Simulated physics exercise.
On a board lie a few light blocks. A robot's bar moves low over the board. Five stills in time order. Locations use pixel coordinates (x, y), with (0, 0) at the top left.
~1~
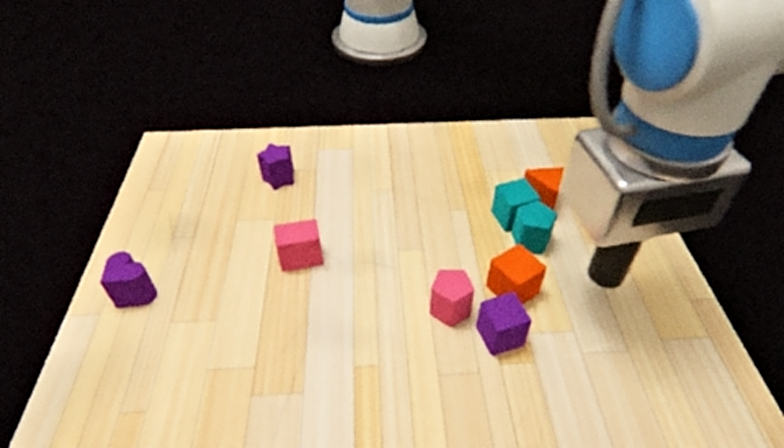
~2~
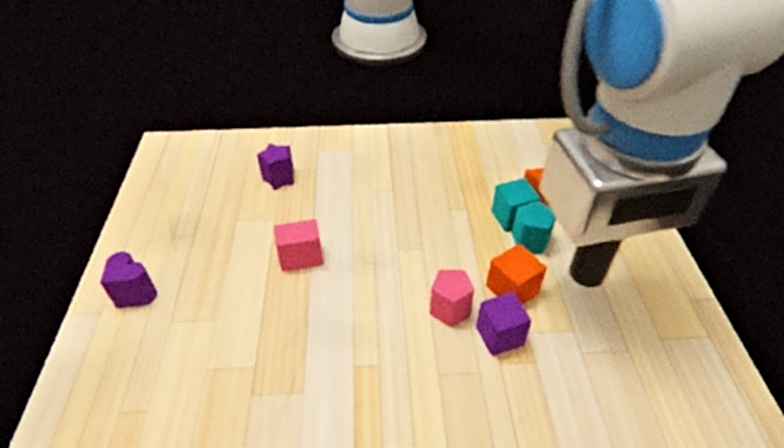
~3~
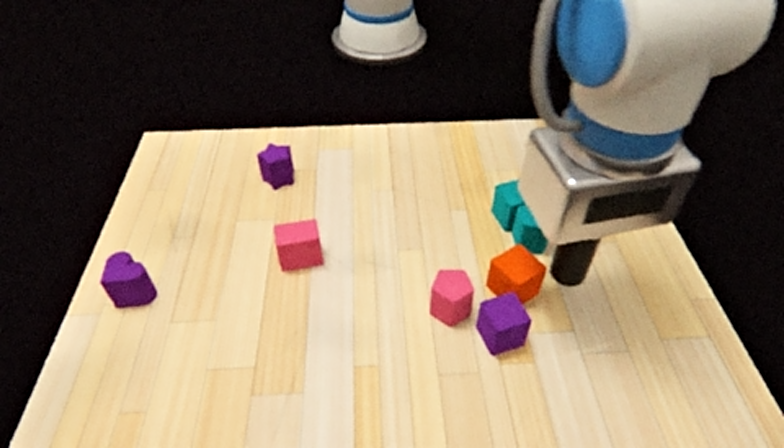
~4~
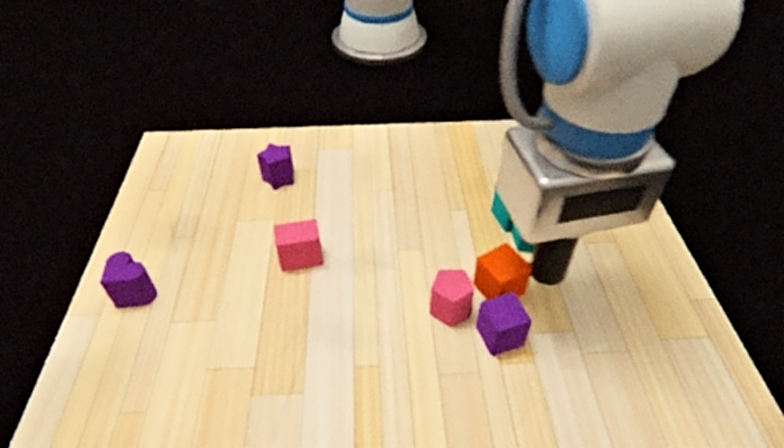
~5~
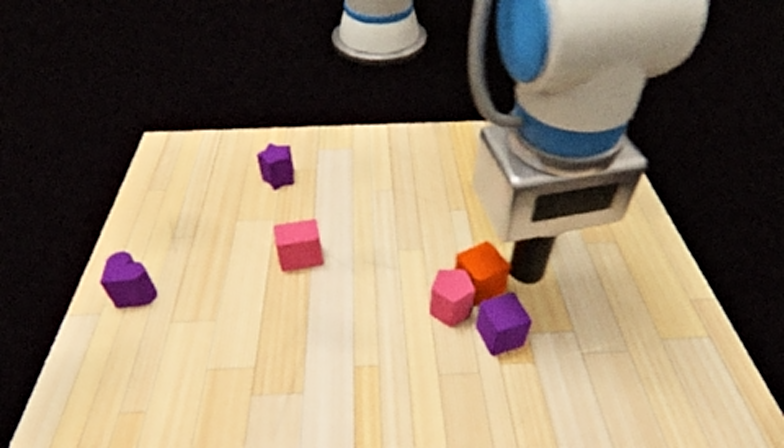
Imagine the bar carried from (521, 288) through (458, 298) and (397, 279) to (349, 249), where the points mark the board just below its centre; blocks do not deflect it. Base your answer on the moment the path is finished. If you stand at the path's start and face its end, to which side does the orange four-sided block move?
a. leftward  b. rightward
My answer is option b.
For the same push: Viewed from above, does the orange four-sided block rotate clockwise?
My answer is yes.
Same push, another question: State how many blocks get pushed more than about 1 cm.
The number is two.
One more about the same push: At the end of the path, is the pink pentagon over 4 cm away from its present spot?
The answer is yes.
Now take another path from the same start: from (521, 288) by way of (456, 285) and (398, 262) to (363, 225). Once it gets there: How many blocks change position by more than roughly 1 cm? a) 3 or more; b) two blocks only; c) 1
b: Two blocks only.
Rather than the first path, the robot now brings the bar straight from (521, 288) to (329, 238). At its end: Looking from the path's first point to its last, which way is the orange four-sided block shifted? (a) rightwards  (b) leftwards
b: Leftwards.
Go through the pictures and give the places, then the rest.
The first frame shows tip of the bar (605, 275), middles of tops, pink pentagon (453, 283), orange four-sided block (519, 263), purple four-sided block (506, 311).
The second frame shows bar (587, 274), nothing pushed.
The third frame shows bar (567, 273), nothing pushed.
The fourth frame shows bar (547, 272), orange four-sided block (505, 262).
The fifth frame shows bar (526, 271), pink pentagon (453, 283), orange four-sided block (484, 259), purple four-sided block (506, 311).
On the path given first. One third of the way, bar (459, 281); pink pentagon (426, 288), turned 40° anticlockwise; orange four-sided block (433, 250), turned 80° clockwise.
Two thirds of the way, bar (396, 261); pink pentagon (398, 290), turned 95° anticlockwise; orange four-sided block (392, 224).
At the end, bar (347, 232); pink pentagon (398, 290), turned 95° anticlockwise; orange four-sided block (382, 209), turned 155° clockwise; purple four-sided block unmoved.
